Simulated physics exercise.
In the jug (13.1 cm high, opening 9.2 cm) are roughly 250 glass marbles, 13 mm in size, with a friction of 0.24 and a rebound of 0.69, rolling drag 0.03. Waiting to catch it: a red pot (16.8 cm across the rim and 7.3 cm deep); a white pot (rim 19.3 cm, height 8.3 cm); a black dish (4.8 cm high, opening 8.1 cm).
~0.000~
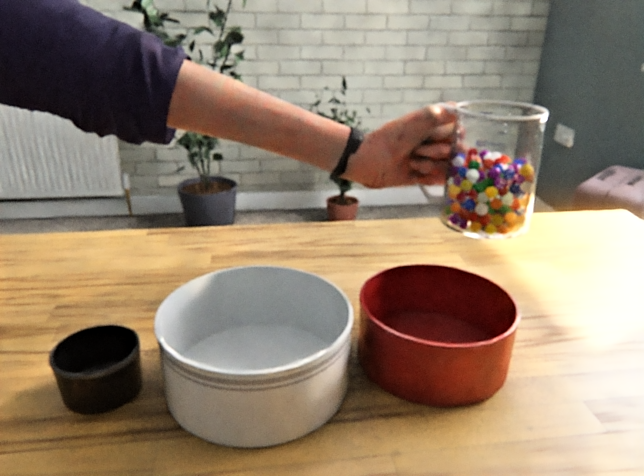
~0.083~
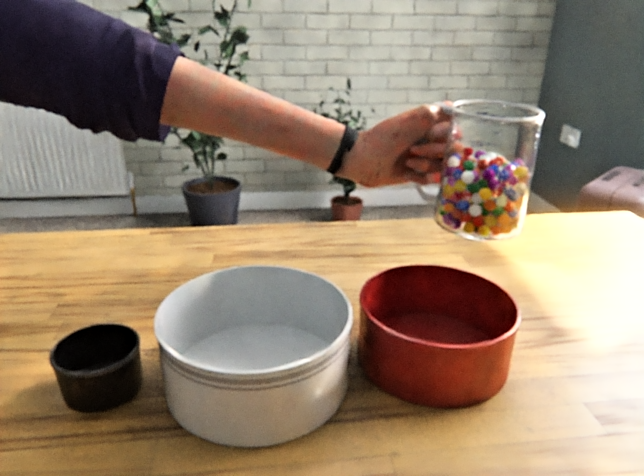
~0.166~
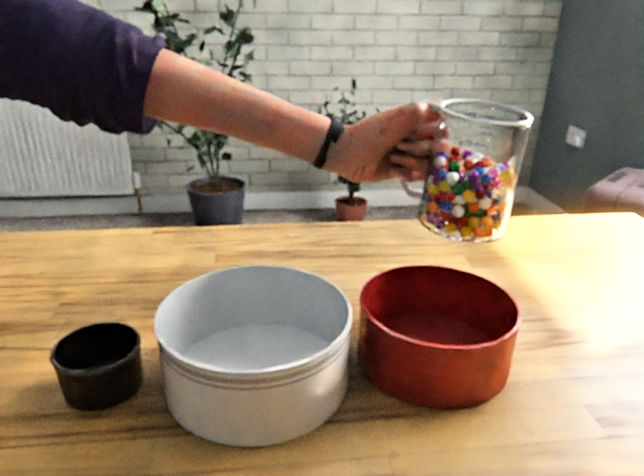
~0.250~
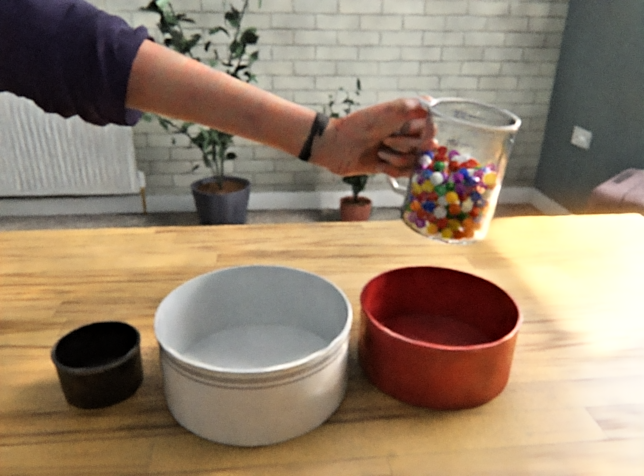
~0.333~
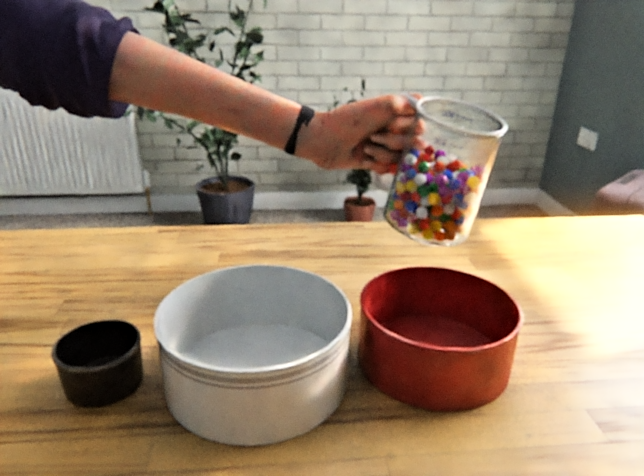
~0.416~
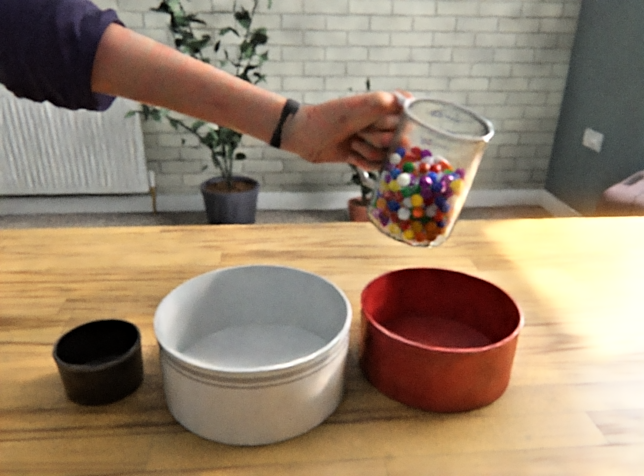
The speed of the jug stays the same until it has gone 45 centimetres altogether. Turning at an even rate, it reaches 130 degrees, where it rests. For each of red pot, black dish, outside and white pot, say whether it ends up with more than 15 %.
Red pot: Not more, black dish: More, outside: More, white pot: Not more.
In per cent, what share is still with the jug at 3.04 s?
About 0 per cent.
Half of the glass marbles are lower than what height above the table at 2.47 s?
Height estimate: Near 16 cm.
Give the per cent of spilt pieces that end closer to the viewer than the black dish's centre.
50 %.
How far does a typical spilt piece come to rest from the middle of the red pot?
Some 46 cm from the centre.
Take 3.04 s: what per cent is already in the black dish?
It'd be close to 25 per cent by then.
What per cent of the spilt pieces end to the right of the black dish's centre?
About 60 per cent.
After 1.20 s, tilt 53 degrees; jug 100 %; middle of all pieces near (256, 185).
After 1.86 s, tilt 84 degrees; jug 100 %; middle of all pieces near (118, 180).
After 2.47 s, tilt 113 degrees; jug 60 %, black dish 10 %, outside 10 %, in the air 20 %; middle of all pieces near (106, 245).
After 3.04 s, tilt 130 degrees; white pot 5 %, black dish 25 %, outside 70 %; middle of all pieces near (132, 369).
In the end, at 4.9 s, jug 0 %, white pot 5 %, black dish 25 %, red pot 0 %, outside 70 %.
